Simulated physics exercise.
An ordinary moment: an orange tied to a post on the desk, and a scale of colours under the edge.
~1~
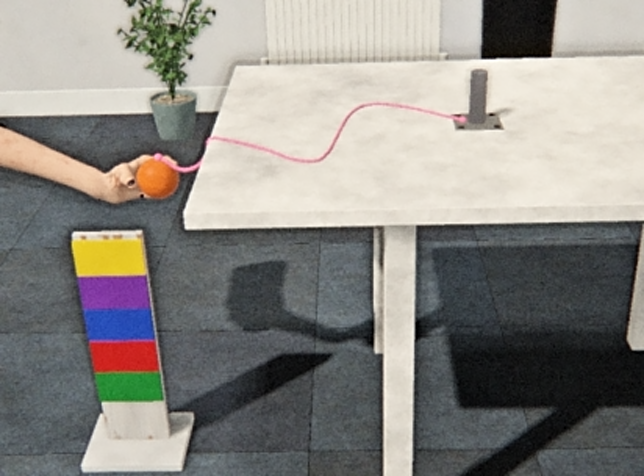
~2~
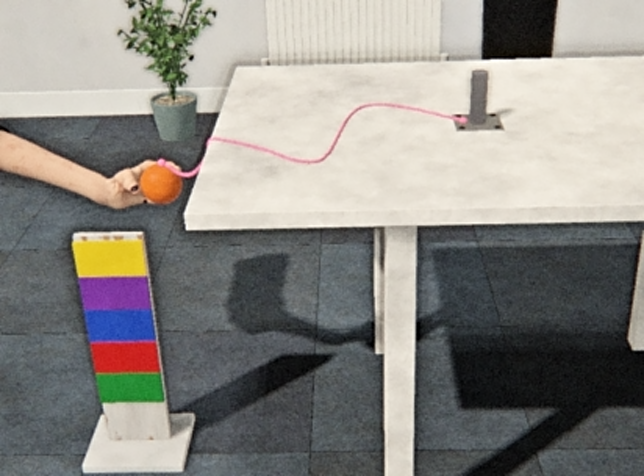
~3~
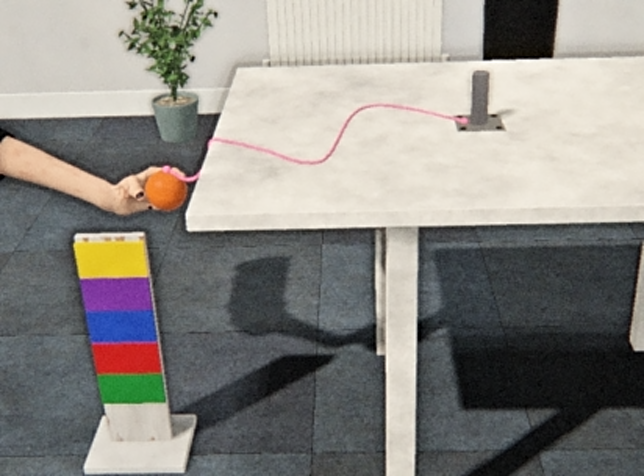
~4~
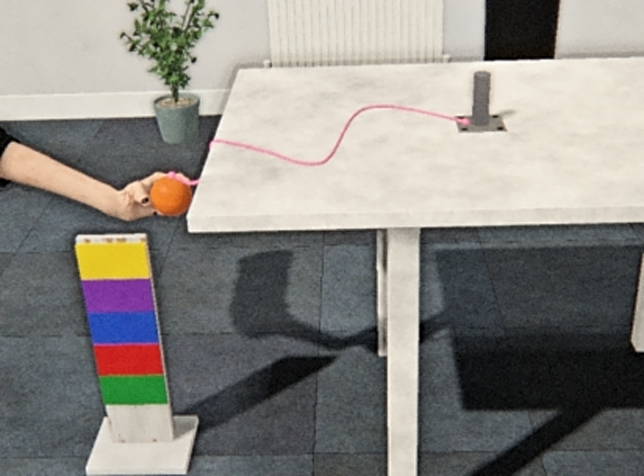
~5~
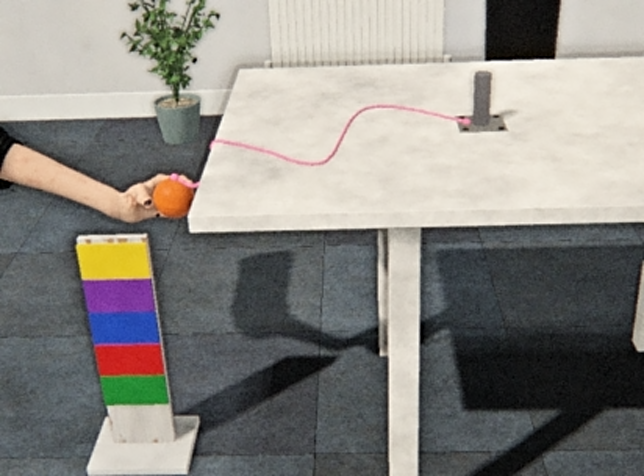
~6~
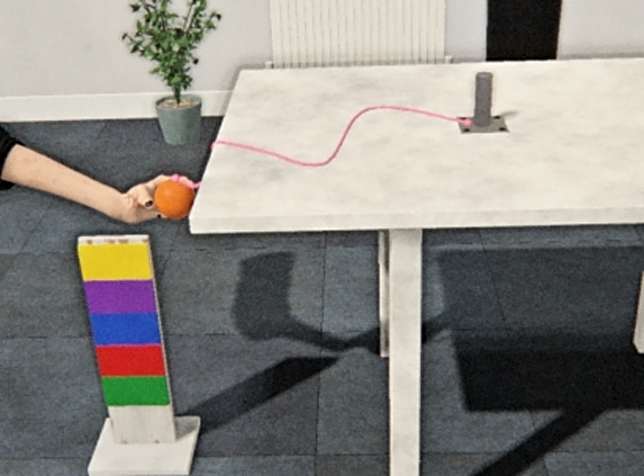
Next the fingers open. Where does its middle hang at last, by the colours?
At red.
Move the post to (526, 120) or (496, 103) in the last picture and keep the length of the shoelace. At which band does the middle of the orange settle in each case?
Taking them in turn: Blue; blue.
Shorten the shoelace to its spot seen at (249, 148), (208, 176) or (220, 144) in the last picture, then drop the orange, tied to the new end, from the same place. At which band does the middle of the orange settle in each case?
Taking them in turn: Yellow; blue; purple.
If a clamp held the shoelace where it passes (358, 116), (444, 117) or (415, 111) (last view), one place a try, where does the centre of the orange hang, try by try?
In that order: (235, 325), (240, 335) and (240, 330).
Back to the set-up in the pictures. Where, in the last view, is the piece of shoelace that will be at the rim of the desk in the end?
The one at (333, 156).
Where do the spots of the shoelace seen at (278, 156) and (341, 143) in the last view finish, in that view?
They go to (226, 201) and to (249, 129).
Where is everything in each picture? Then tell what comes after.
Orange (158, 178); yellow (109, 259); purple (114, 293); blue (119, 326); red (124, 358); green (129, 388), in the first frame.
Orange (161, 184); shoelace through (429, 113) (358, 109) (337, 138) (293, 160) (221, 140), in the second frame.
Orange (166, 190), in the third frame.
Orange (171, 196); shoelace through (432, 114) (361, 111) (340, 140) (296, 162) (224, 142), in the fourth frame.
Orange (174, 198), in the fifth frame.
Orange (175, 198); shoelace through (434, 115) (363, 112) (342, 141) (298, 163) (226, 143), in the sixth frame.
Soon after, orange near (193, 326); level with blue.
After that, orange near (262, 331); level with red.
And then, orange near (230, 344); level with red.
In the end, orange near (242, 344); level with red. Its centre hangs level with the red band.
